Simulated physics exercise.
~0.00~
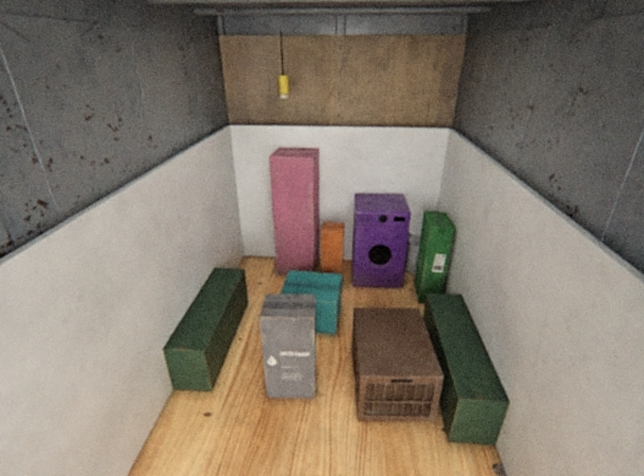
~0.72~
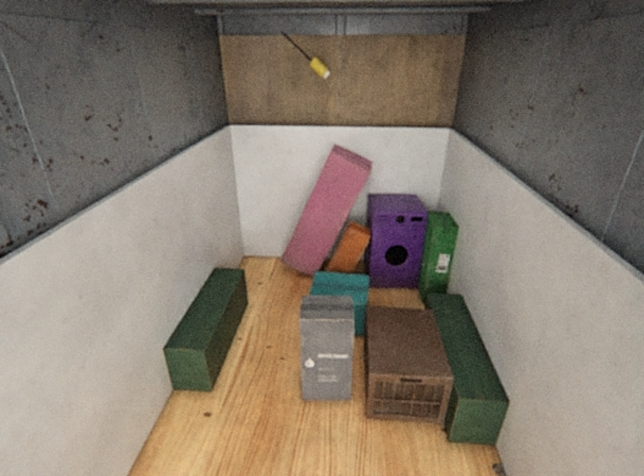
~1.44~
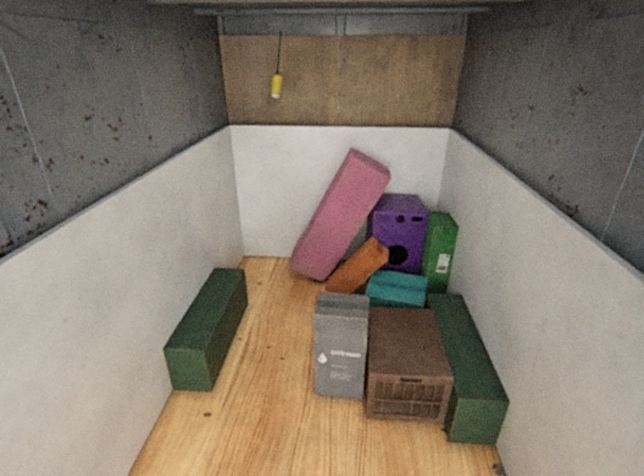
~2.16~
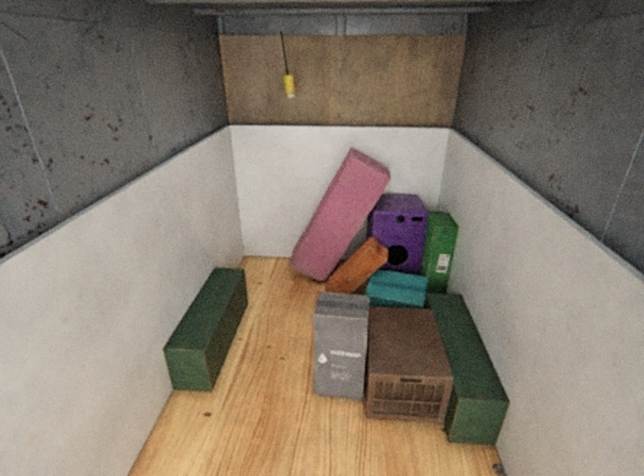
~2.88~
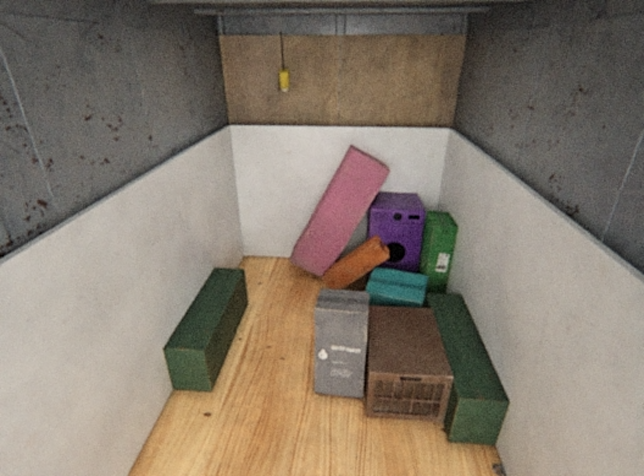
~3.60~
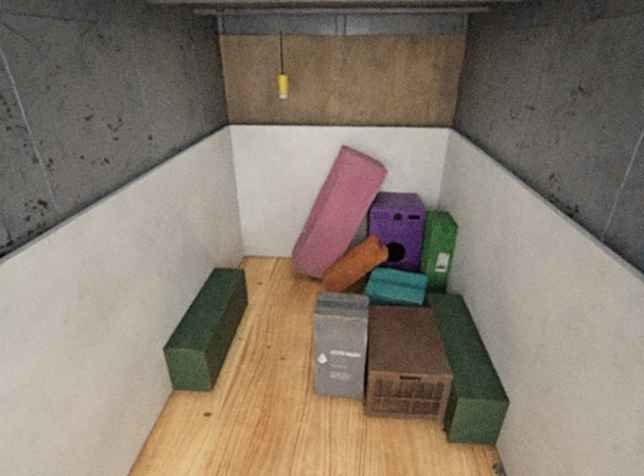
The clip shows a van's load bay holding several boxes, a brown chest and a purple appliance as a hanging lamp swings and much of the load shifts right. The tall pink box and small orange box tip over and end leaning near the appliance, while the grey box stays upright.
